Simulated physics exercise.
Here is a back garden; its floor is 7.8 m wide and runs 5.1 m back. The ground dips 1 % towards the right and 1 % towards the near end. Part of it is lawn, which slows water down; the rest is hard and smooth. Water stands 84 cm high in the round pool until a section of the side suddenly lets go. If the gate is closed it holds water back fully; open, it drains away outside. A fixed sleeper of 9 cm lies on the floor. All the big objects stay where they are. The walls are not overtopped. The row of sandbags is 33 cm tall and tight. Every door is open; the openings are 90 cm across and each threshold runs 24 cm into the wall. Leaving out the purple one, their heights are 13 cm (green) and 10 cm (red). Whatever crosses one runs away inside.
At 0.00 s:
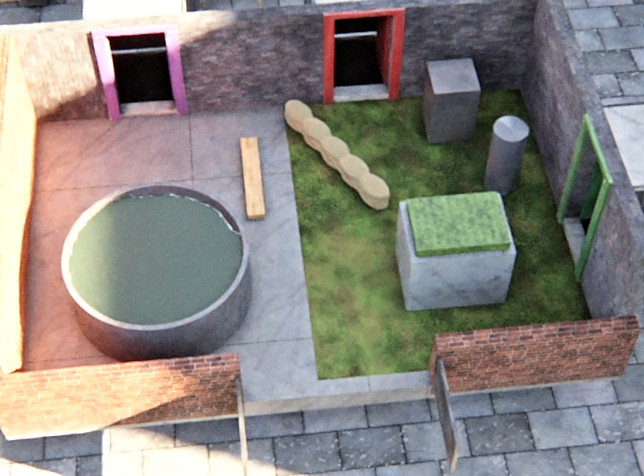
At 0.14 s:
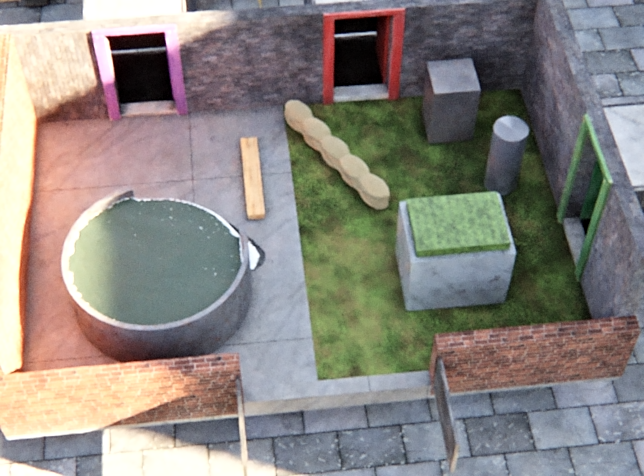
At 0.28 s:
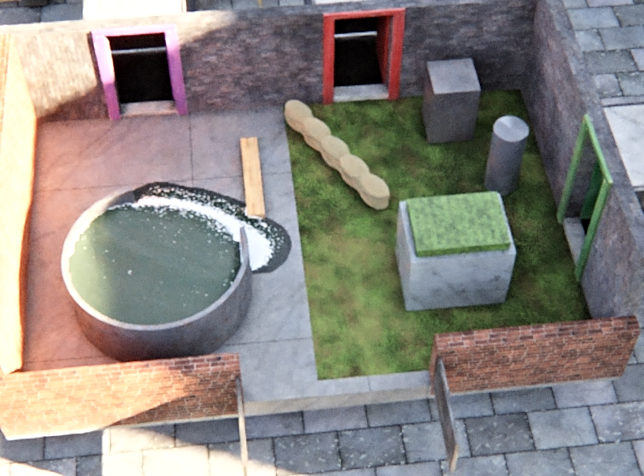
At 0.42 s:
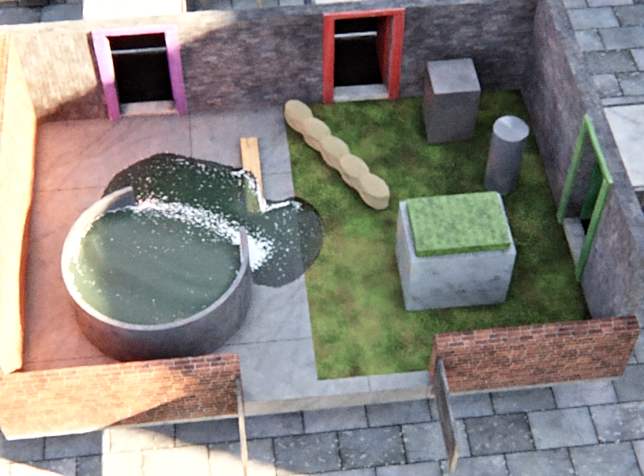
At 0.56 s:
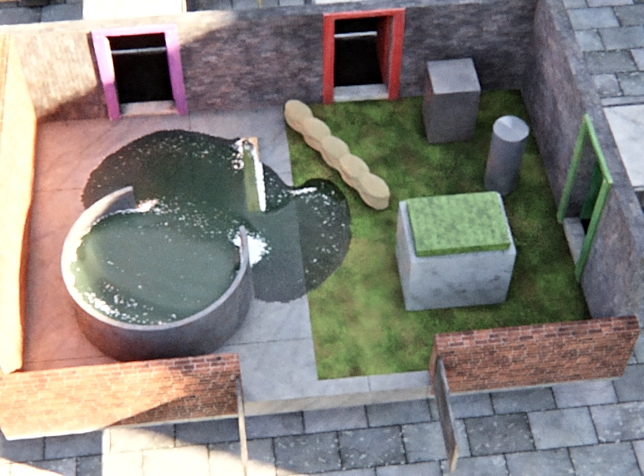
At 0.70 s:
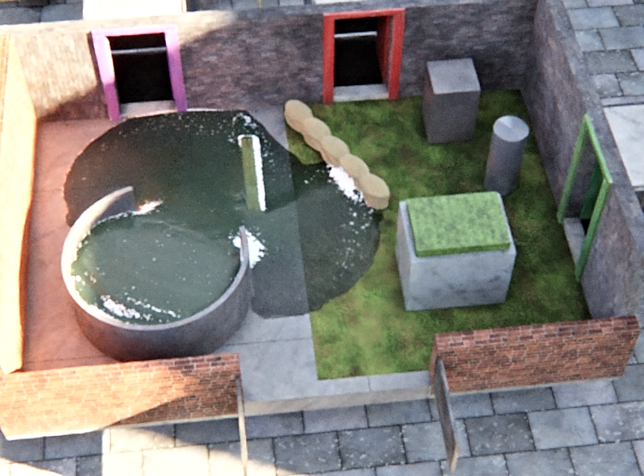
Dark green water breaks through the far side of a round pool in a walled back garden, first slipping over the paving behind it. It spreads around a wooden plank and onto the lawn, then widens toward the back wall and reaches the lumpy beige barrier, foaming along its edge.
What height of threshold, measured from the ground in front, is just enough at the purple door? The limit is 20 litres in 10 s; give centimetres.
Close to 26 cm is just enough.
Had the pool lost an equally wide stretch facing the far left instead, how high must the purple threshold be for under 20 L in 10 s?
Some 28 cm.
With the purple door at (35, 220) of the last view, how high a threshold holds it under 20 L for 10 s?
Roughly 11.0 cm.
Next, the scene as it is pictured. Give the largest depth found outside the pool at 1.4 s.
Up to some 50 cm.
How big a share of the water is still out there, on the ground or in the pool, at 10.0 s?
Some 72 per cent remains.
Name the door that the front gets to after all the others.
The green one.
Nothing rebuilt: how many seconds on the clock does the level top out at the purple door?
Near 1.8 s.
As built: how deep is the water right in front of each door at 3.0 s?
In cm: Purple 19, green 0, red 5.
After 1.4 s water covers 35 % of the floor, deepest (50 cm) near (277, 108); 17 cm at the purple door, 56 litres in over its 6 cm threshold.
After 3.0 s water covers 60 % of the floor, deepest (33 cm) near (277, 108); 19 cm at the purple door, 240 litres in over its 6 cm threshold.
After 10.0 s water covers 95 % of the floor, deepest (14 cm) near (21, 406); 5 cm at the purple door, 366 litres in over its 6 cm threshold.
At the purple door as built, the water arrived by 0.7 s and peaked near 26 cm at 1.8 s.
With a threshold of 23 cm, 38 litres would have come in within the 10 s; with 31 cm, 5 litres. So under 20 litres takes about 26 cm.
